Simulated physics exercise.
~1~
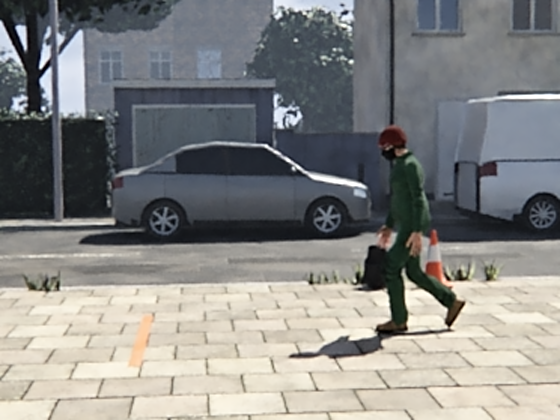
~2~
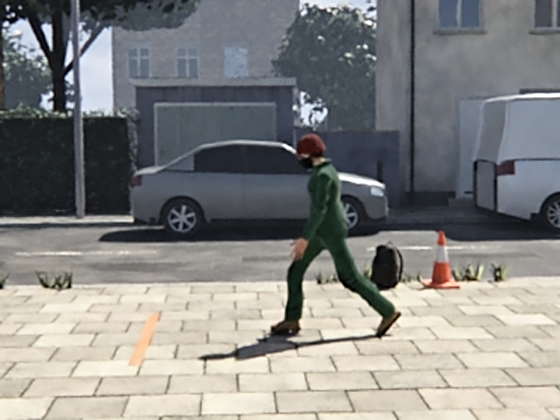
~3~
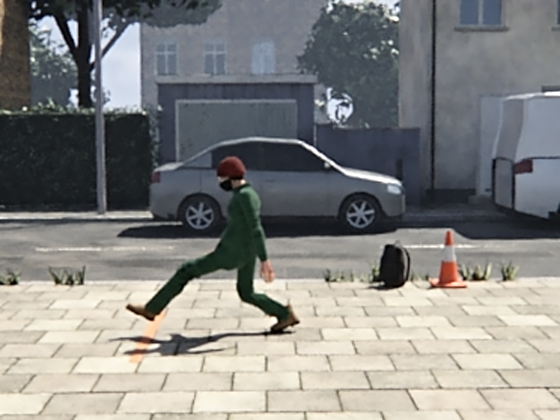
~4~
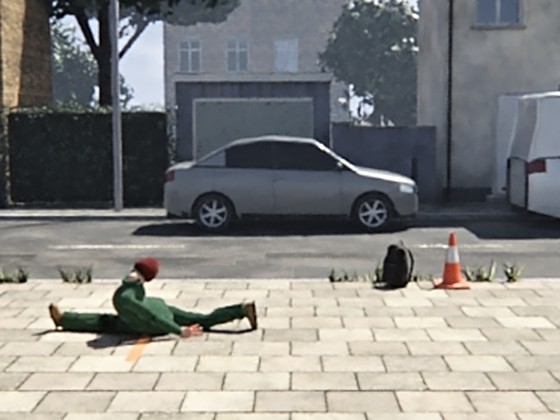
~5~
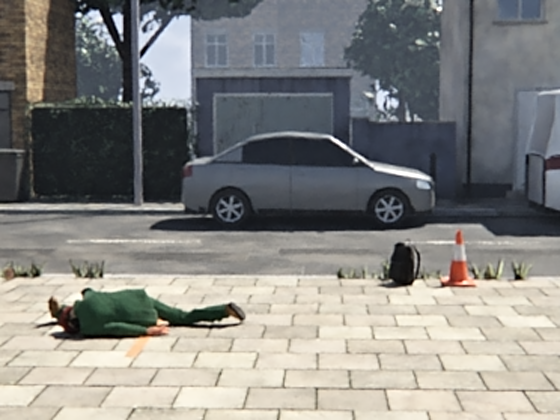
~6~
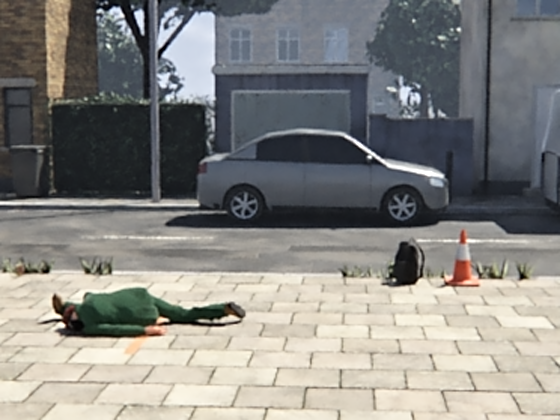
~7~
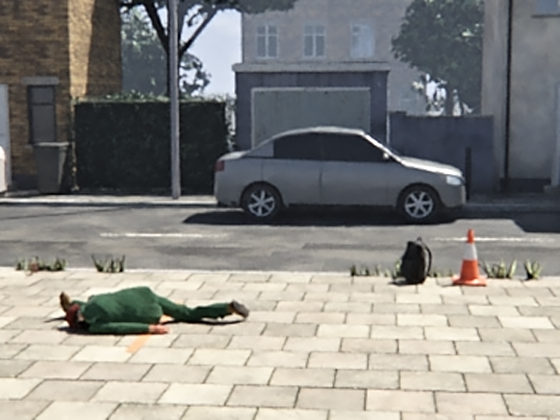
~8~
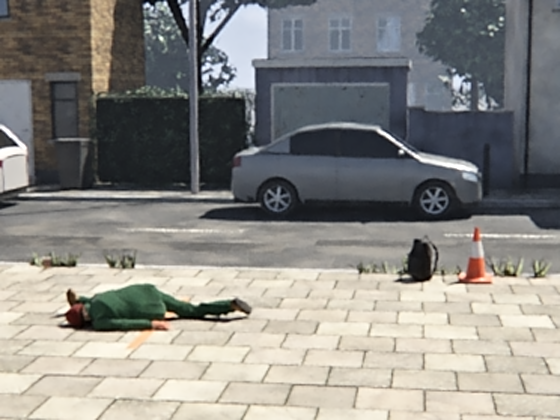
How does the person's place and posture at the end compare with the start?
At the start the person was upright and walking near the traffic cone and backpack, to the right of the orange tape. By the end they were lying on the paving well to the left, with their head and chest beyond the tape.
